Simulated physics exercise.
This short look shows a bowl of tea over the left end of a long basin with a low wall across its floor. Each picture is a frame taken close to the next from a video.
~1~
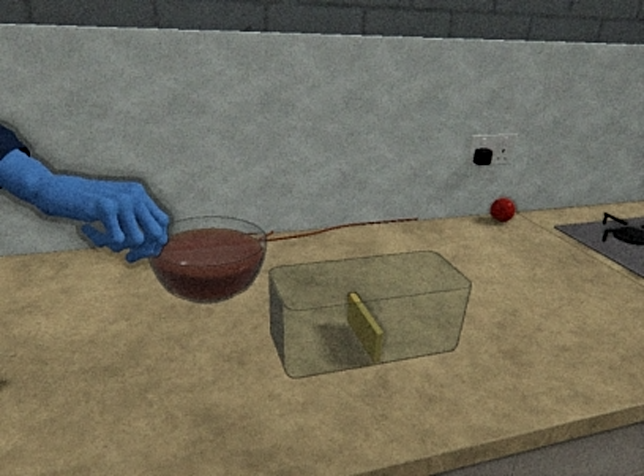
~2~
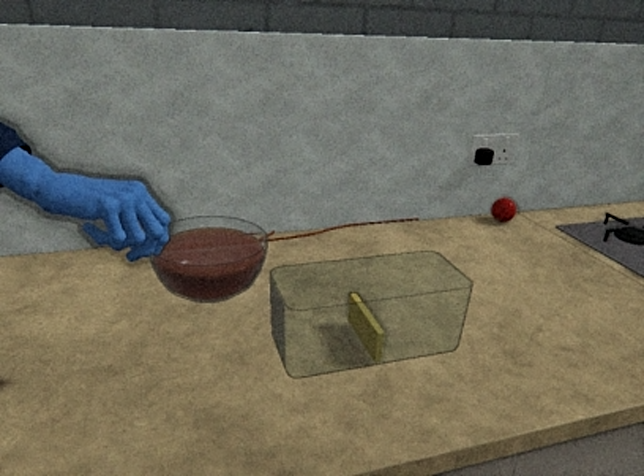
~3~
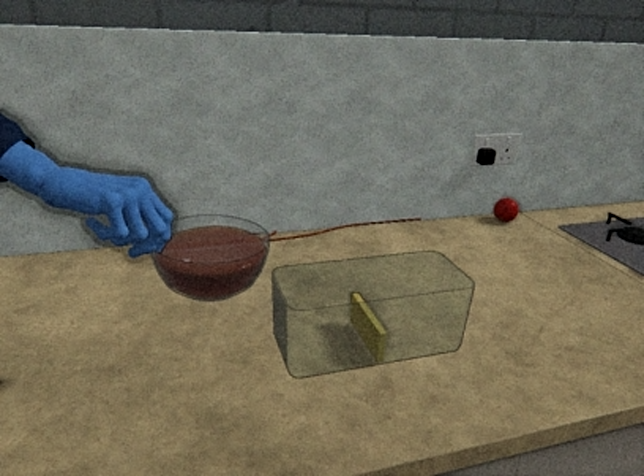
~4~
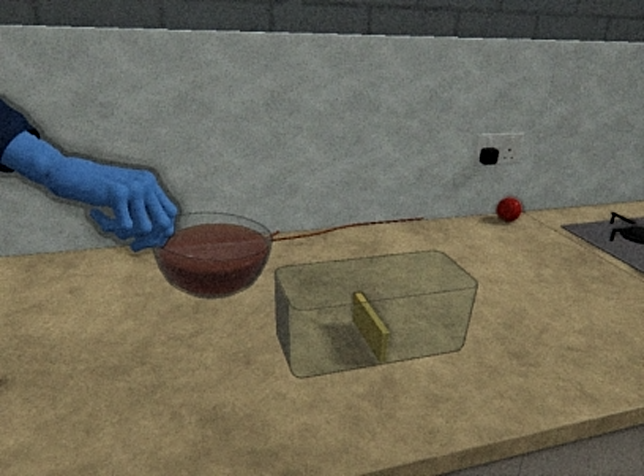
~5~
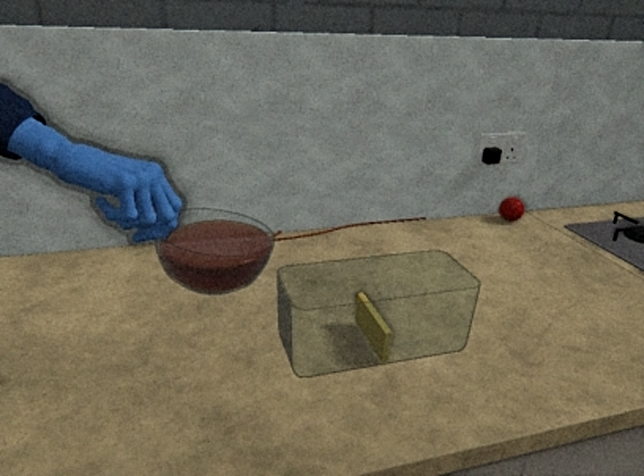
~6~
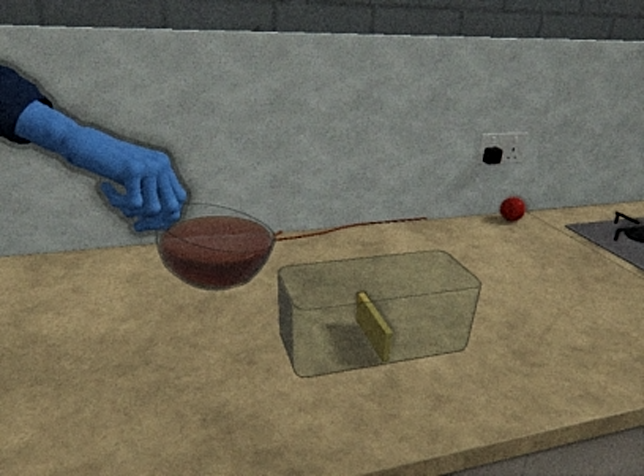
We see a blue-gloved hand holding a clear bowl of reddish-brown tea beside a long transparent basin with a low wall across its floor; the hand lifts slightly and gradually tilts the bowl to the right, toward the basin.
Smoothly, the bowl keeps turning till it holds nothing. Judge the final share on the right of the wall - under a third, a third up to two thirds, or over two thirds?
Beneath one third.
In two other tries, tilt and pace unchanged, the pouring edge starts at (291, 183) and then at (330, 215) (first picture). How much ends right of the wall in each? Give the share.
It comes to about 55 %, followed by about 90 %.
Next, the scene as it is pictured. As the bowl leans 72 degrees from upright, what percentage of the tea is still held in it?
50 per cent, roughly.
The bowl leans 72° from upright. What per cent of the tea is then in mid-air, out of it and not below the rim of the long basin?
Airborne share: Approx. 40 %.
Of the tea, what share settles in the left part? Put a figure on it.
Close to 95 in a hundred.
A moment on, the bowl is tipped part way and 48 per cent is still to pour, 12 is left of the wall and 0 right of it.
Next, the bowl is tipped right over and 2 per cent is still to pour, 85 is left of the wall and 2 right of it.
Then the bowl is tipped right over and 0 per cent is still to pour, 93 is left of the wall and 5 right of it.
Later the bowl is tipped right over and 0 per cent is still to pour, 93 is left of the wall and 5 right of it.
At rest 93 per cent lies left of the wall, 5 right of it and 2 outside.
